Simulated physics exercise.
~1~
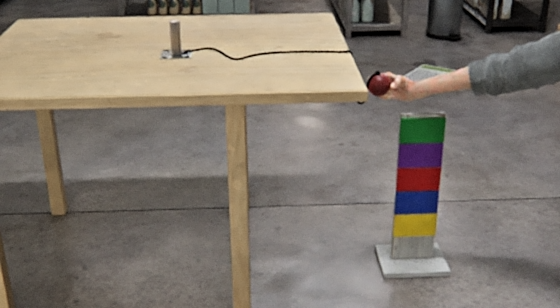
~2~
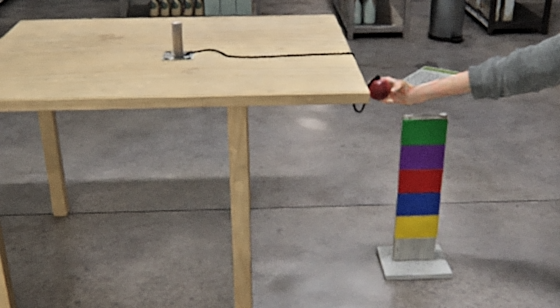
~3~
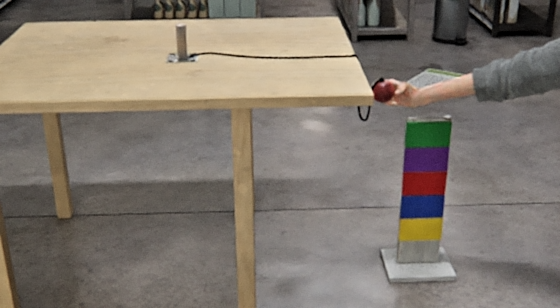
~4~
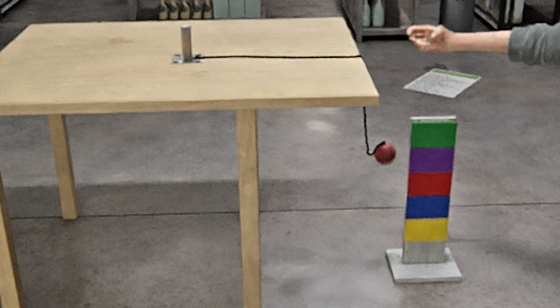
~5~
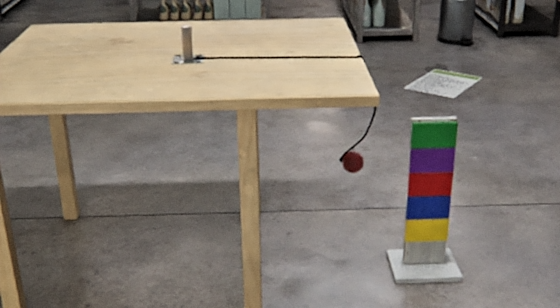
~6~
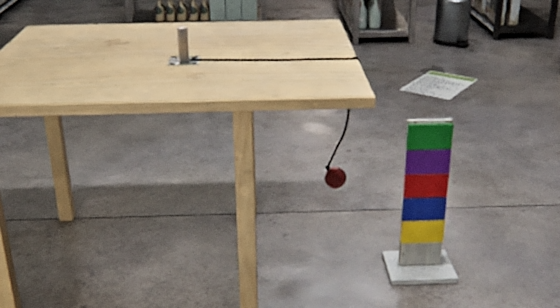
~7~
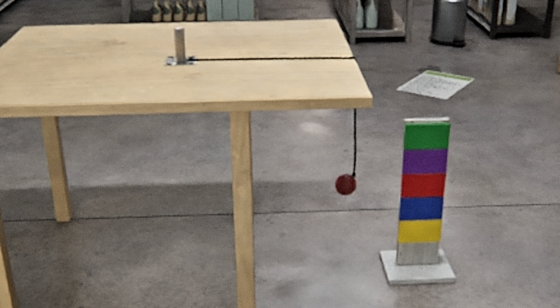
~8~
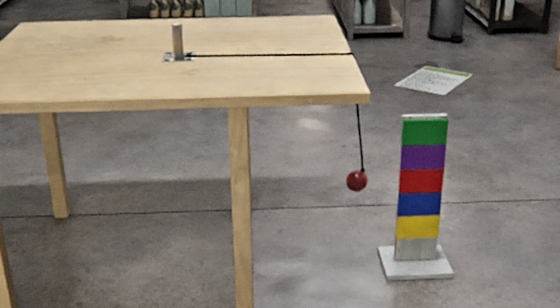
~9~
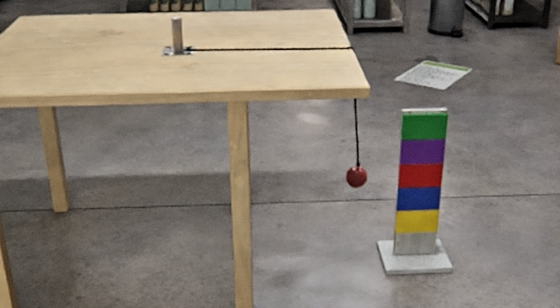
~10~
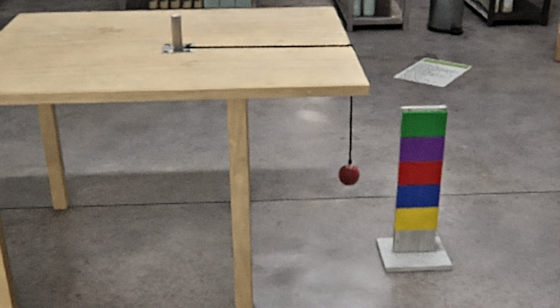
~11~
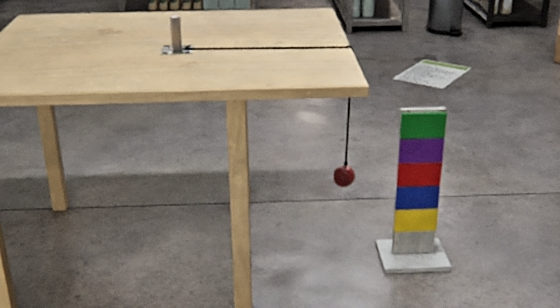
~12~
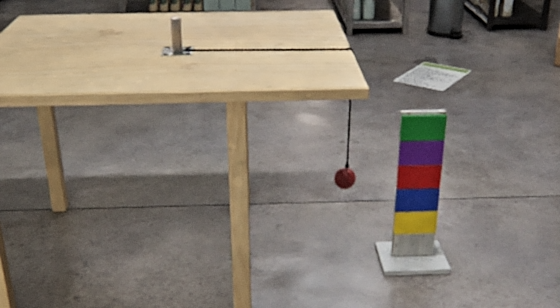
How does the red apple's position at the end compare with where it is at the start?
At the start the apple is held in a hand up by the right edge of the tabletop. By the end it is lower and slightly farther left, hanging from the shoelace below the table's edge, level with the red band.
